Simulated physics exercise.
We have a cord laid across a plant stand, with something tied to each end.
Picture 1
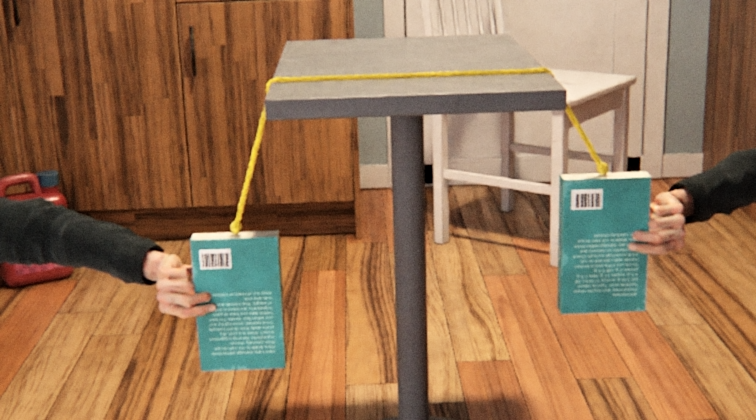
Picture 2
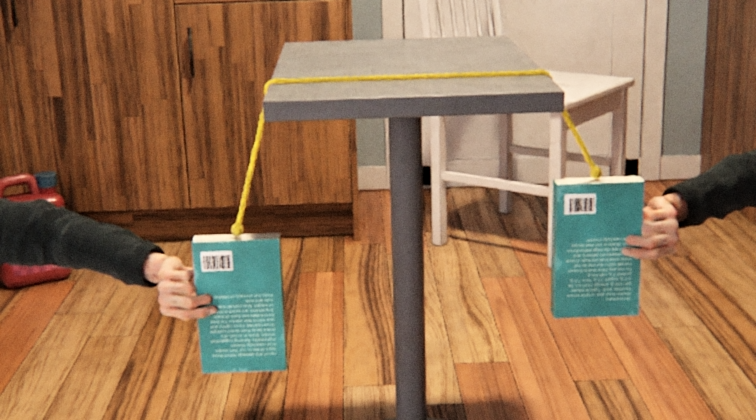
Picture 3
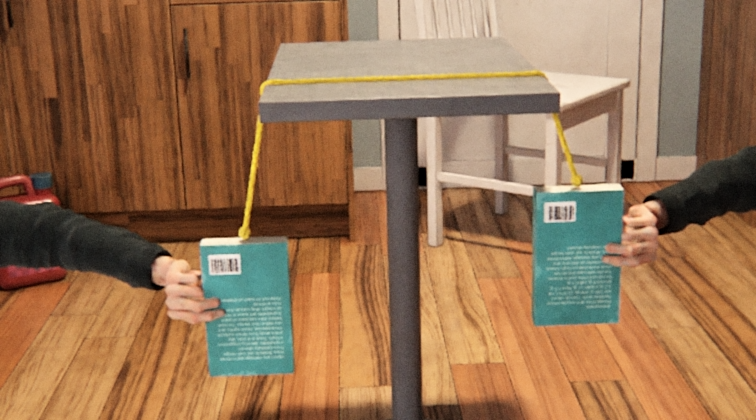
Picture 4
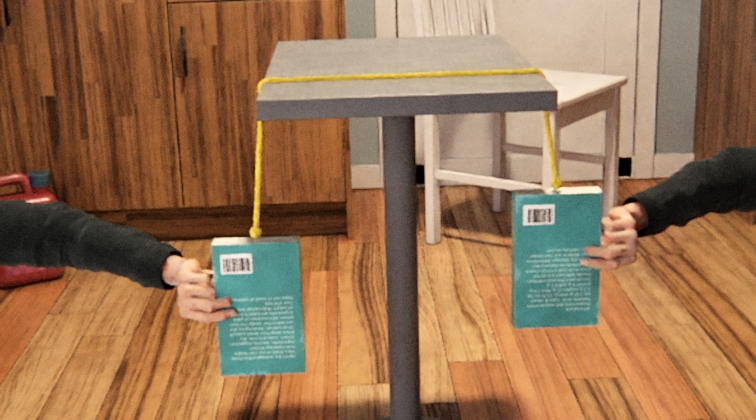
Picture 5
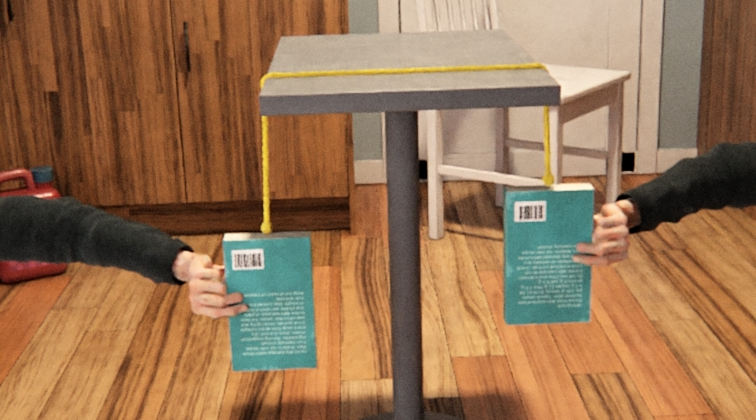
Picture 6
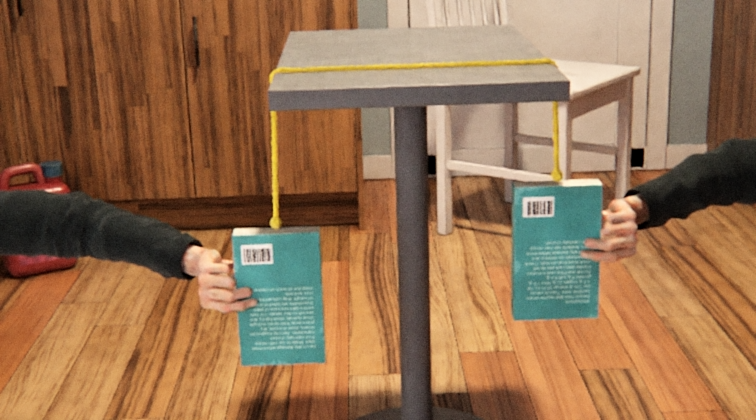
In a wood-floored room, two hands hold teal books tied to a yellow cord laid across a small gray table, and slowly bring them inward from either side until both cord ends hang nearly straight down.
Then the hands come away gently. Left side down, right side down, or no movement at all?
No movement.
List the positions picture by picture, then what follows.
In the first picture, left book (240, 302); right book (603, 243); cord over the top (395, 77).
In the second picture, left book (241, 304); right book (597, 248).
In the third picture, left book (249, 307); right book (577, 256).
In the fourth picture, left book (260, 306); right book (556, 258).
In the fifth picture, left book (271, 302); right book (548, 255).
In the sixth picture, left book (280, 297); right book (556, 251); cord over the top (398, 67).
Then, 0.78 s on from there, left book still level near (290, 296); right book still level near (550, 251).
Then, 1.40 s on from there, left book still level near (282, 297); right book still level near (552, 251).
In the end, left book still level near (291, 296); right book still level near (549, 251). The cord keeps its balance.
